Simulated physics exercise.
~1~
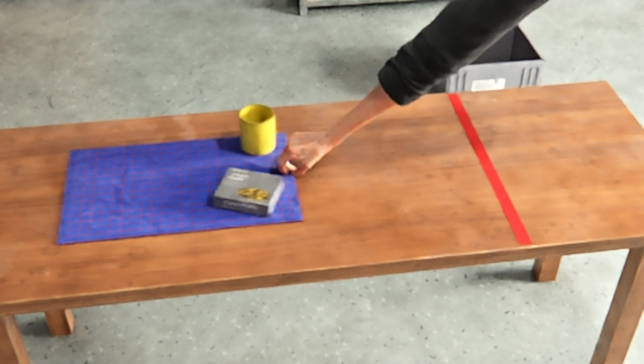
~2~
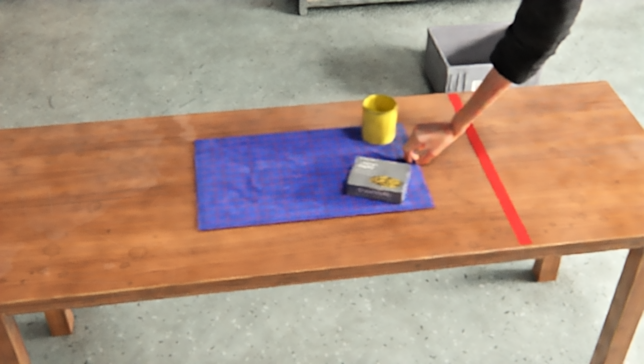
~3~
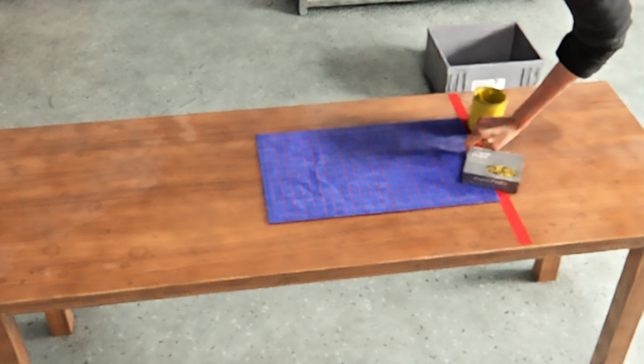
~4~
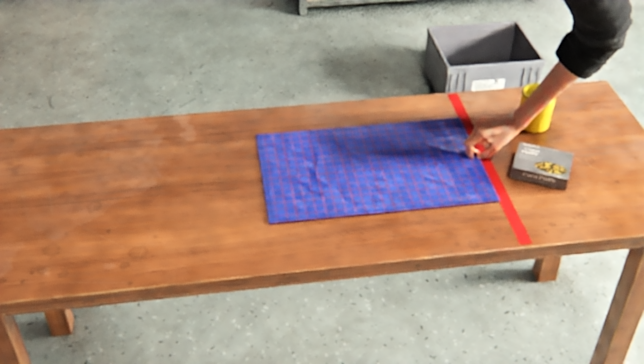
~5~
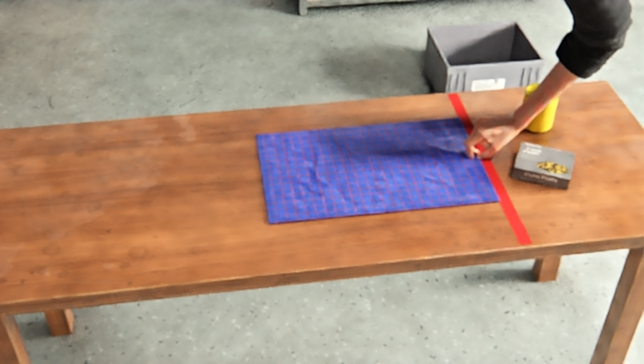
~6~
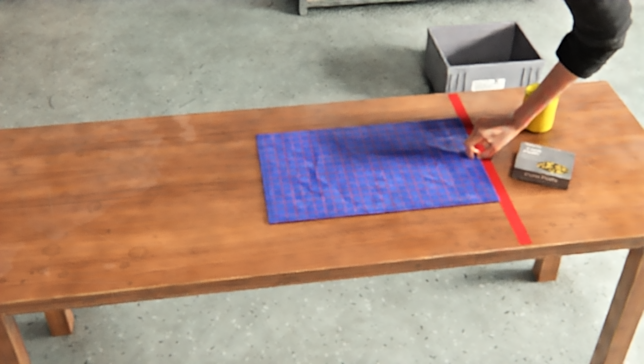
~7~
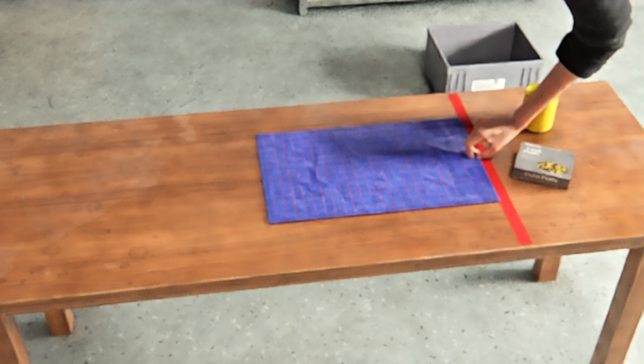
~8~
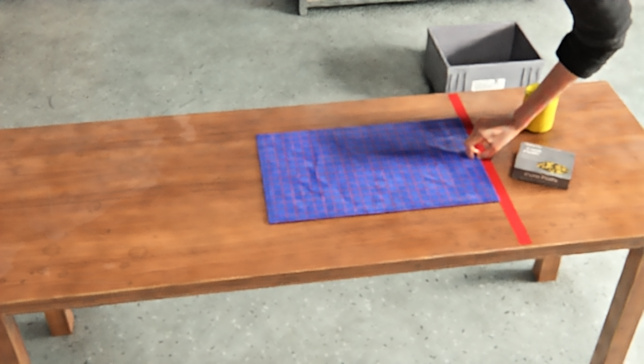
A wooden table stands on a grey concrete floor, seen from above at an angle, with a grey crate behind it. A blue cloth lies on the table, carrying a yellow mug near its back edge and a grey packet in front of it, while a strip of red tape crosses the tabletop to the right. A dark-sleeved arm pulls the cloth rightward, and both objects ride along. The cloth stops with its leading edge at the tape, but the mug and packet slide on past it. Both come to rest on bare wood beyond the tape, the hand still at the cloth's edge.
